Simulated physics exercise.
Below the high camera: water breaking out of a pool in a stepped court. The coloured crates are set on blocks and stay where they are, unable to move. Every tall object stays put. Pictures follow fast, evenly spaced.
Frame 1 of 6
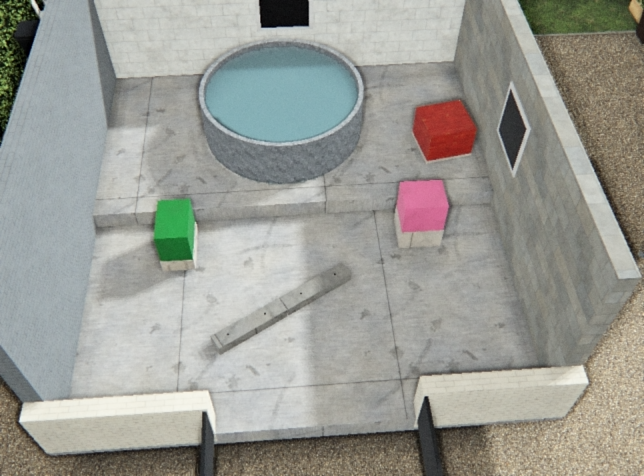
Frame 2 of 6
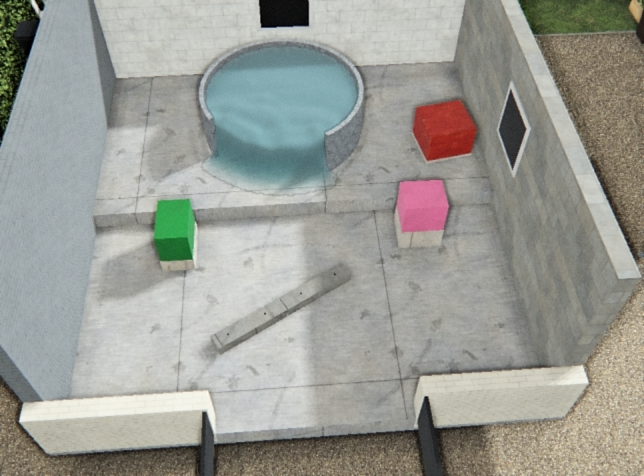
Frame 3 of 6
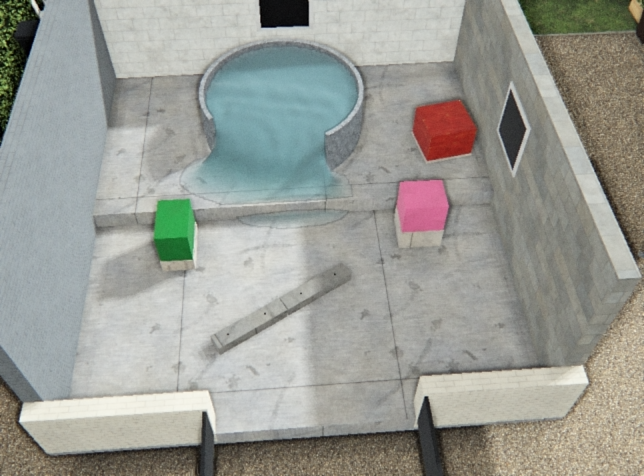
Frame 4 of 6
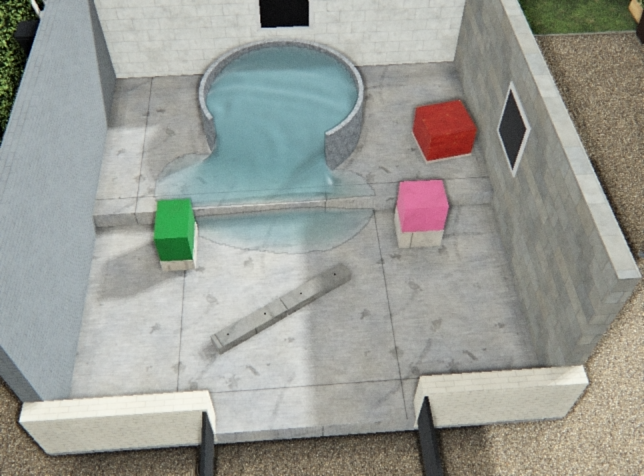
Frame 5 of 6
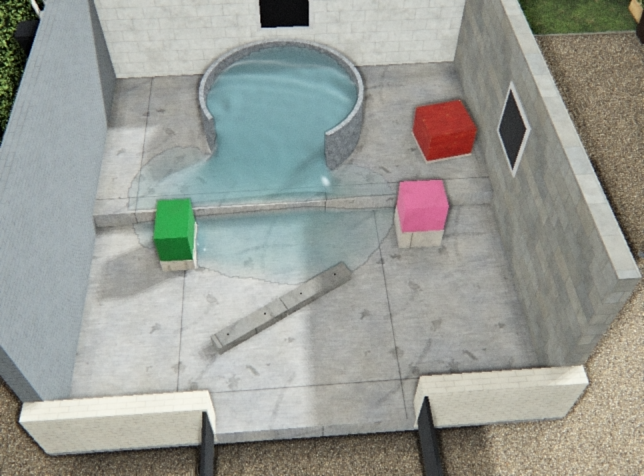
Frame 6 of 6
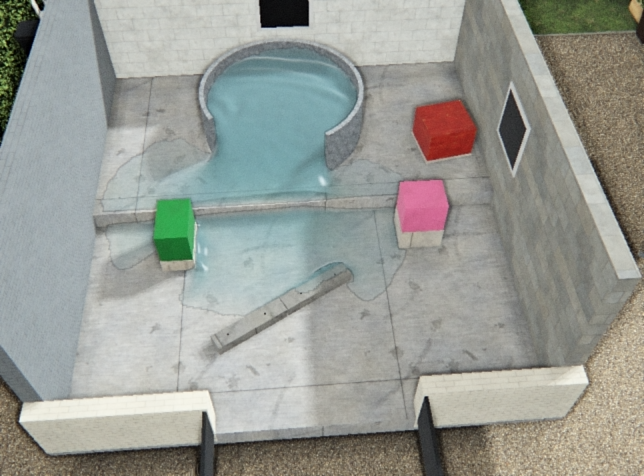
Water poured out through a gap in the front of the round pool, ran over the step, and spread across the lower floor around the green-topped block and up to the long grey bar.
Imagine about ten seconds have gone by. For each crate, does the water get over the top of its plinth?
The pink crate will avoid the water; the green crate will meet the water; the red crate will avoid the water.
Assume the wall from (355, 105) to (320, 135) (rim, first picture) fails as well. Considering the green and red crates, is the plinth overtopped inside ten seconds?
Taking them in turn, the green one is left untouched, and the red one is swamped.
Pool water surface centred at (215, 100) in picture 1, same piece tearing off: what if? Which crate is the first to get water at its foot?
I'd say the crate marked green is first.
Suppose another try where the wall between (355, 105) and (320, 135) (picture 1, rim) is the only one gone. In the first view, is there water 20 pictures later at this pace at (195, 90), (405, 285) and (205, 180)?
In order: Spared, swamped, spared.
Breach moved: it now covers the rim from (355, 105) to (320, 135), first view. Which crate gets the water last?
My pick is the crate marked green.
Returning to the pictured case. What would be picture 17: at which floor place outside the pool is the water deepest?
Roughly (65, 426).
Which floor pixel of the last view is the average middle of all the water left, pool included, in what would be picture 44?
I'd place it roughly at (256, 267).
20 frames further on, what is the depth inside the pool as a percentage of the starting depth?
Close to 24 in a hundred.
A moment on, water covers 45 % of the floor; the pink crate water round its plinth, the green crate water round its plinth, the red crate water round its plinth.
Next, water covers 60 % of the floor; the pink crate water round its plinth, the green crate water round its plinth, the red crate water round its plinth.
Then, water covers 65 % of the floor; the pink crate water round its plinth, the green crate water round its plinth, the red crate water round its plinth.
Later, water covers 70 % of the floor; the pink crate water round its plinth, the green crate water round its plinth, the red crate water round its plinth.
In the end, water covers 65 % of the floor; the pink crate stayed above the water, the green crate was topped, the red crate stayed above the water.
